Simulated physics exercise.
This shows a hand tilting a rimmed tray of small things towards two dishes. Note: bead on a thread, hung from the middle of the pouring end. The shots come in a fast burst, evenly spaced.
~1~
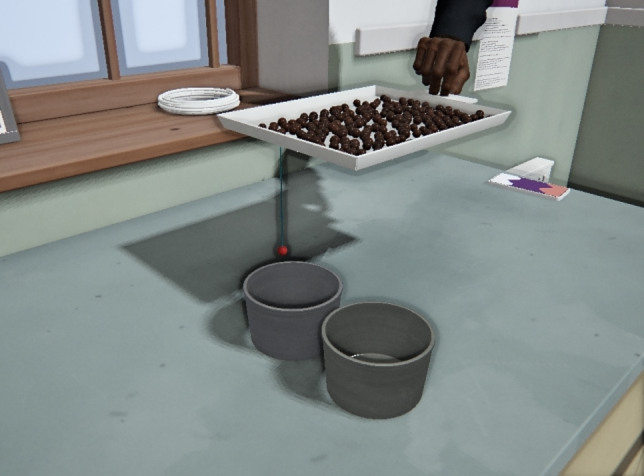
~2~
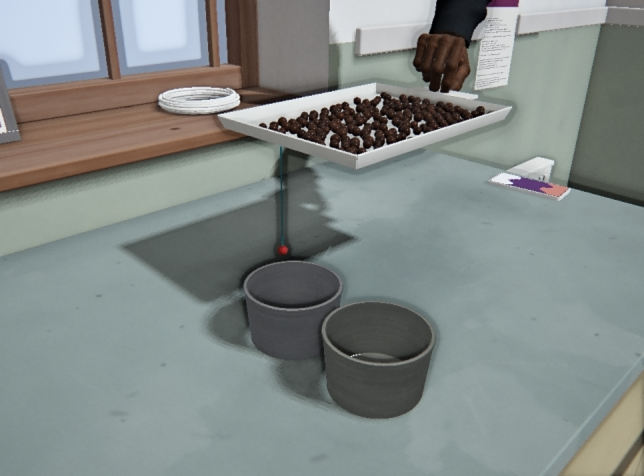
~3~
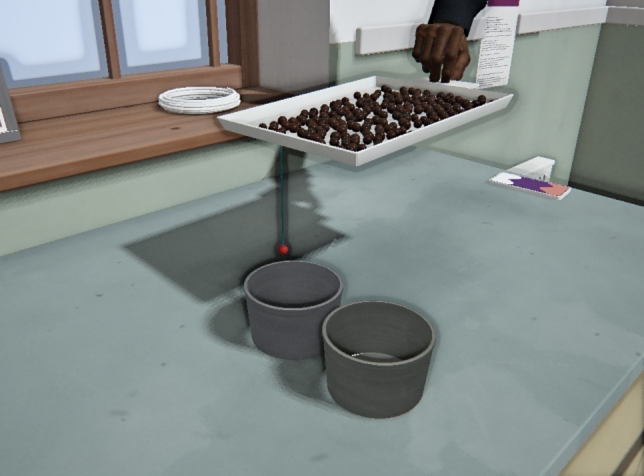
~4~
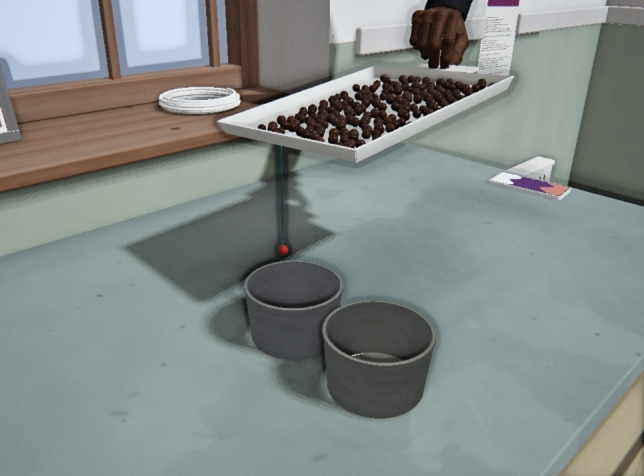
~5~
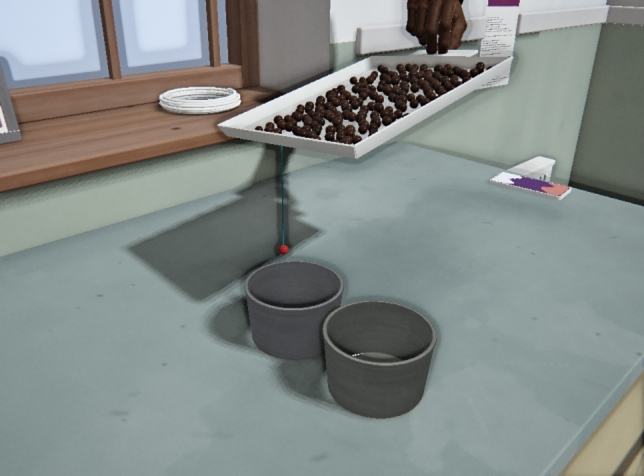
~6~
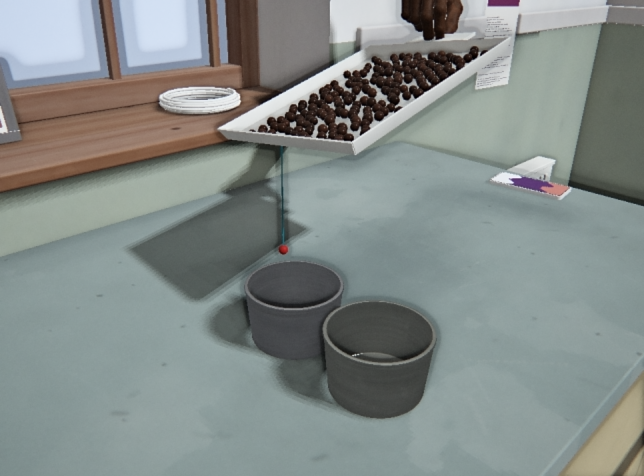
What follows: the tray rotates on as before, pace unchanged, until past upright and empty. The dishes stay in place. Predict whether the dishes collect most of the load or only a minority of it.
So the dishes get the minority of the load, I reckon.
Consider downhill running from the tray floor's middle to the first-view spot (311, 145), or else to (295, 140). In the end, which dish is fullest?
Case one goes to the left-side dish, case two to the left-side dish.
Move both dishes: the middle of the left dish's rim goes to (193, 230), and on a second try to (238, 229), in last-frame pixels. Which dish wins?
At place one the left of the pair; at place two the left of the pair.
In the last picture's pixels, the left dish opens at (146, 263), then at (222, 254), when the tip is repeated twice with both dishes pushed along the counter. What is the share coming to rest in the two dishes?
You'd get 10 in a hundred the first time and 60 in a hundred the second.
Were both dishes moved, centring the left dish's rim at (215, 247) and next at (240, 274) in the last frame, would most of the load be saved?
With the first shift the pair saves beyond half; with the second, less than a half.
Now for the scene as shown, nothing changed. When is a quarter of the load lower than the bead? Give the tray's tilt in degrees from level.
Near 60 degrees.
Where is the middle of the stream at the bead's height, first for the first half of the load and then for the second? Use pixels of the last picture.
First part (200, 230), rest (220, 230).
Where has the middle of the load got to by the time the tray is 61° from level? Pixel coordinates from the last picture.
I'd put the middle close to (224, 180).
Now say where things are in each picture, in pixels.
Corners of the pouring end (224, 115) and (357, 155), level; middle of the load (383, 123), chocolate balls; left dish (257, 323); right dish (340, 377); bead on its thread (282, 251), in the first frame.
Corners of the pouring end (224, 115) and (357, 153), level; middle of the load (383, 121), in the second frame.
Corners of the pouring end (224, 117) and (356, 150), tipped barely, lowest at the left corner; middle of the load (383, 115), in the third frame.
Corners of the pouring end (224, 120) and (355, 147), tipped a little, lowest at the left corner; middle of the load (382, 107), in the fourth frame.
Corners of the pouring end (224, 124) and (354, 143), tipped a little, lowest at the left corner; middle of the load (379, 99), in the fifth frame.
Corners of the pouring end (224, 127) and (352, 140), tipped clearly, lowest at the left corner; middle of the load (372, 93), every one on the move; left dish (258, 322); right dish (341, 376), in the sixth frame.
Just after the last frame, tray tipped steeply; roughly half on the tray; just a few in the left dish; roughly a third outside both; roughly a quarter in the air.
A moment on, tray tipped right over; just a few in the left dish; almost all outside both; just a few in the air.
Further on, tray tipped past a quarter turn; just a few in the left dish; almost all outside both.
When it is over, tray tipped past a quarter turn; not one in the right dish; just a few in the left dish; almost all outside both.
